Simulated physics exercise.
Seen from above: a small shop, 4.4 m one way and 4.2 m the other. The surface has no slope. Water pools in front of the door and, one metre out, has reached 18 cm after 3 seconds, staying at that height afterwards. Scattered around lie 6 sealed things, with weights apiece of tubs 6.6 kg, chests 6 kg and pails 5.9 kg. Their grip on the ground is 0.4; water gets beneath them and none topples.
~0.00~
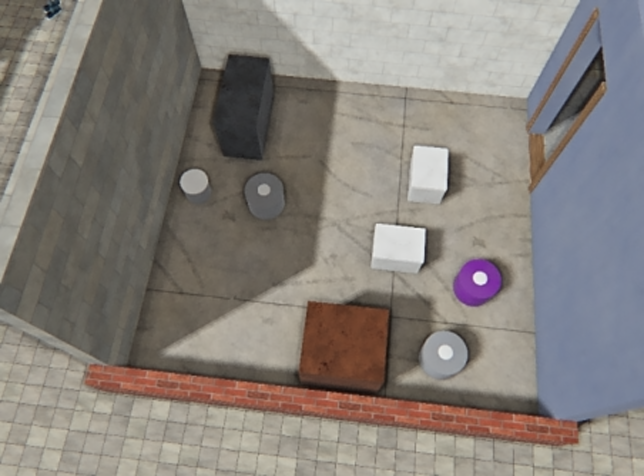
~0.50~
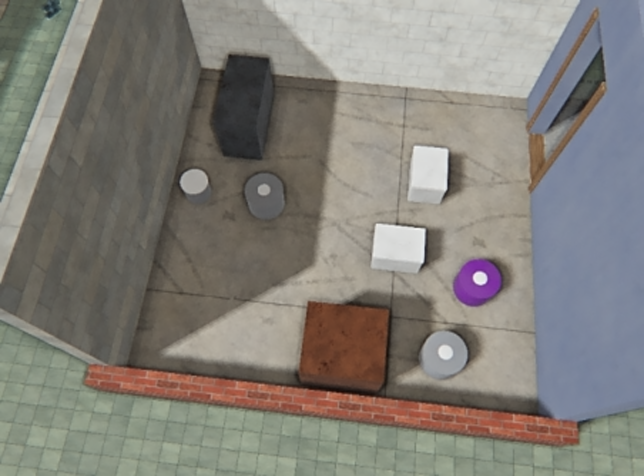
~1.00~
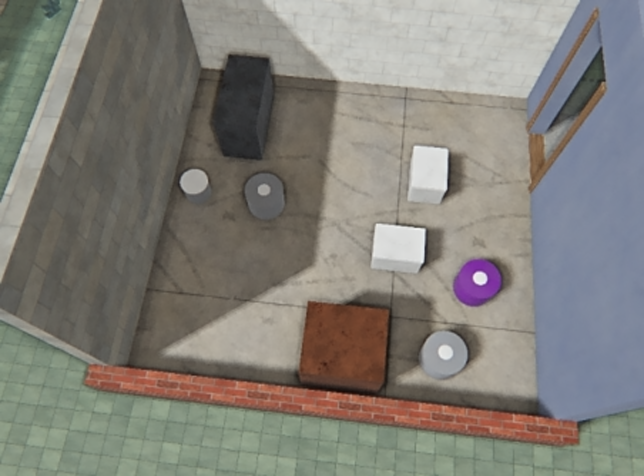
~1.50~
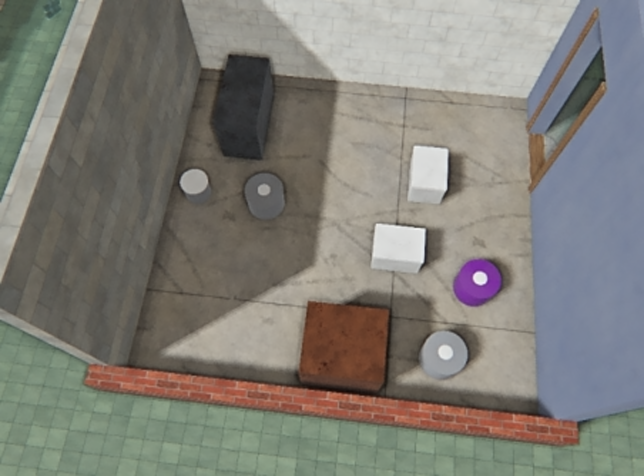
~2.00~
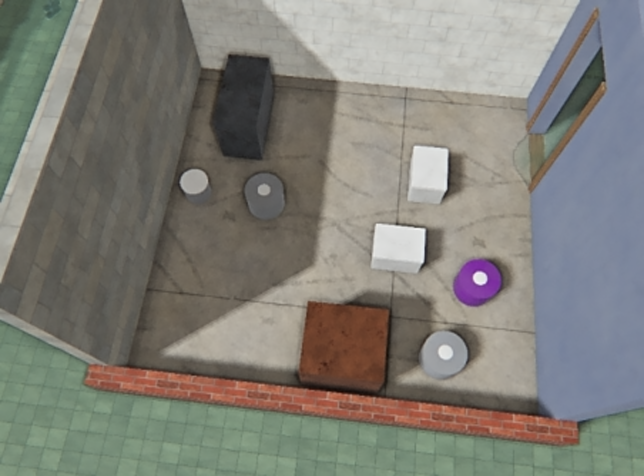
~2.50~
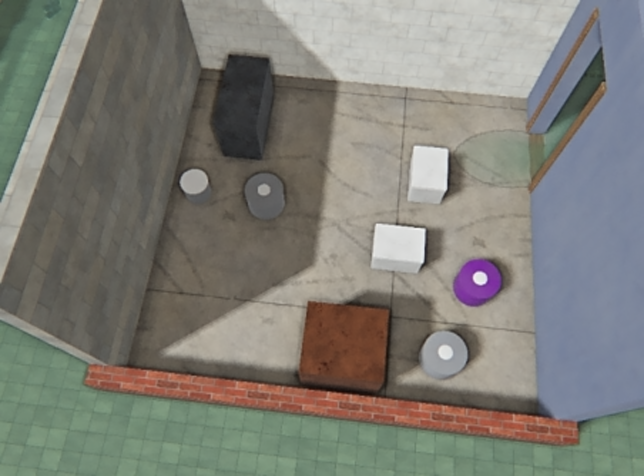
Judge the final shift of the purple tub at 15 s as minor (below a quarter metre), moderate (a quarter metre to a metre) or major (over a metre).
My guess: It's basically where it started.
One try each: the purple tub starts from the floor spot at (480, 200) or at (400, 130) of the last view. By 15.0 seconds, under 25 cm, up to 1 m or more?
A small shift, then a long trip.
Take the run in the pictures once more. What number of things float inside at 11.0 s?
By my count, 2.
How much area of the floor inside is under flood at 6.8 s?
Wet: Near 13 m2.
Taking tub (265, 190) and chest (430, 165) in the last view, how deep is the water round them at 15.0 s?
Depth approx. 9 cm / 9 cm.
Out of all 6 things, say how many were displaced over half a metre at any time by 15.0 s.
That adds up to 4.
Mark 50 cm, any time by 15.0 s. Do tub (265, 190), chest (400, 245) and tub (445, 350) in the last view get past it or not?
Result, in order: Bigger / bigger / not bigger.
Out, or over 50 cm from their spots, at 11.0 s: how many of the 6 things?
By then 2.
After 3.5 s the purple tub is near (480, 278), 0.0 m from its start, aground; 0 afloat.
After 6.8 s the purple tub is near (480, 278), 0.0 m from its start, aground; 1 afloat.
After 11.0 s the purple tub is near (480, 278), 0.0 m from its start, aground; 2 afloat.
After 15.0 s the purple tub is near (489, 277), 0.1 m from its start, aground; 5 afloat.
